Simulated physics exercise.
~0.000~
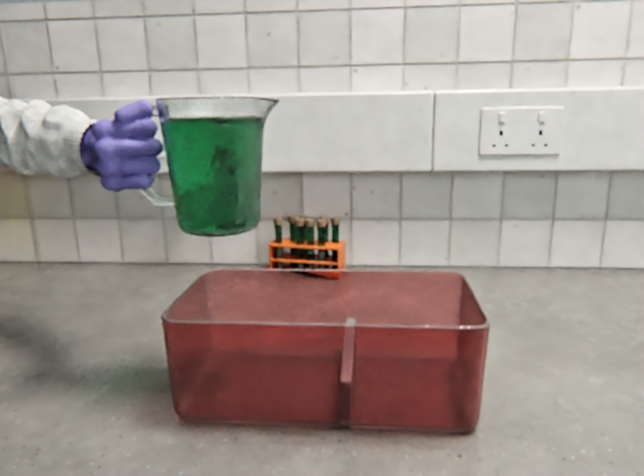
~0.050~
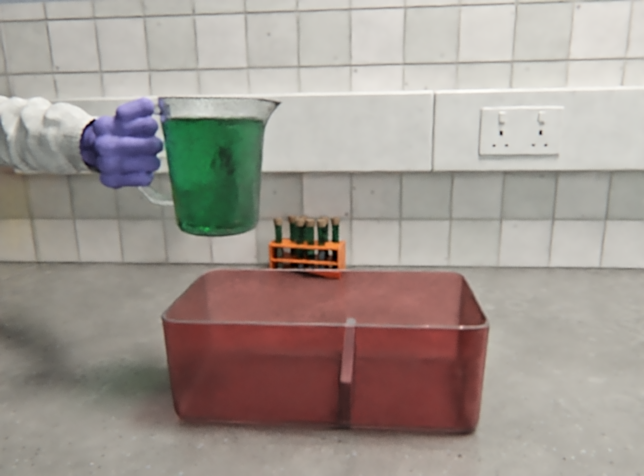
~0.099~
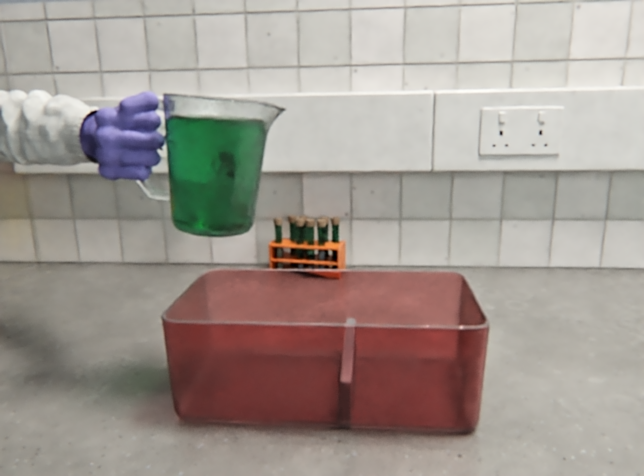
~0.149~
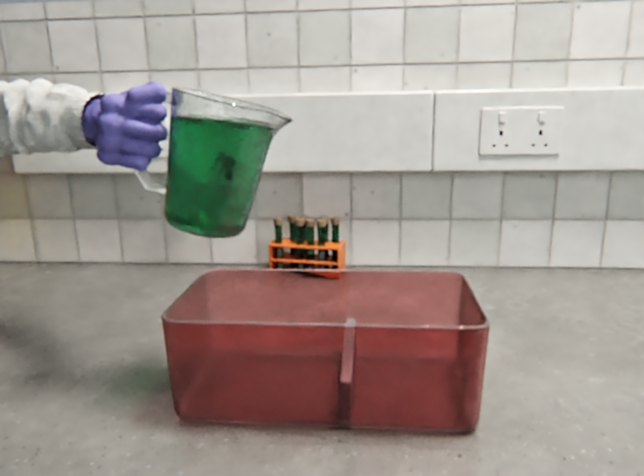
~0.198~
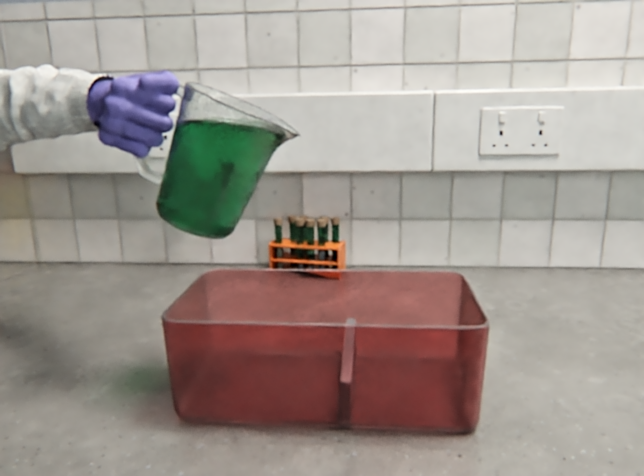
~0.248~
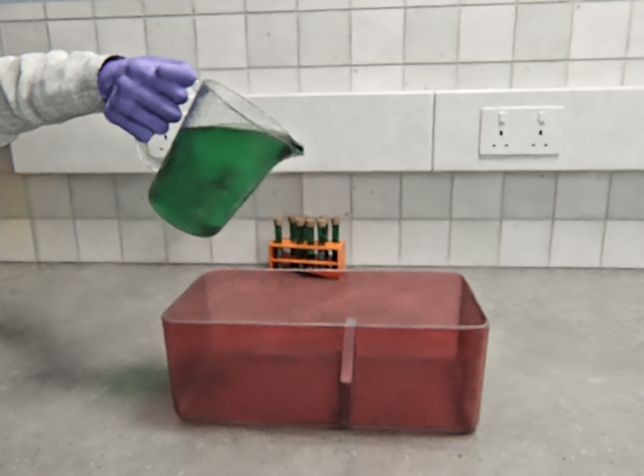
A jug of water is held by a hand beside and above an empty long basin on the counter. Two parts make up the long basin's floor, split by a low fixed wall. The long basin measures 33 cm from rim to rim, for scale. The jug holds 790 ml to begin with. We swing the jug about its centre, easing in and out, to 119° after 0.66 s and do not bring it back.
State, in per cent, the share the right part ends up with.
The right part ends up with roughly 25 %.
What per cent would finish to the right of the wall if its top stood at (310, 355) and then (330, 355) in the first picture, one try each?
The first gives near 85 per cent and the second near 50 per cent.
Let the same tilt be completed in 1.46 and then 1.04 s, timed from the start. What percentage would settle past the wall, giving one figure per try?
Try 1: Approx. 55 %; try 2: Approx. 45 %.
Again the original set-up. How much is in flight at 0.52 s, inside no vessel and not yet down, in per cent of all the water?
26 %.
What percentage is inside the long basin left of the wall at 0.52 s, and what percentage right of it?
6 per cent left and 20 right, roughly.
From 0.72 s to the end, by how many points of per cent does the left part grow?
It comes to near 9 per cent.
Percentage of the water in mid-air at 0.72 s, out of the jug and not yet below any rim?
Around 12 percent of it is airborne.
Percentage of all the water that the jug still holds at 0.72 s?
Remaining share: Approx. 6 %.
Then, 0.52 s in, the tilt is 107° and 49 per cent is still to pour, 6 is left of the wall and 20 right of it.
Then, 0.72 s in, the tilt is 119° and 6 per cent is still to pour, 59 is left of the wall and 23 right of it.
Then, 0.93 s in, the tilt is 119° and 0 per cent is still to pour, 66 is left of the wall and 25 right of it.
Then, 1.16 s in, the tilt is 119° and 0 per cent is still to pour, 67 is left of the wall and 25 right of it.
Finally, 67 per cent lies left of the wall, 25 right of it and 8 outside.
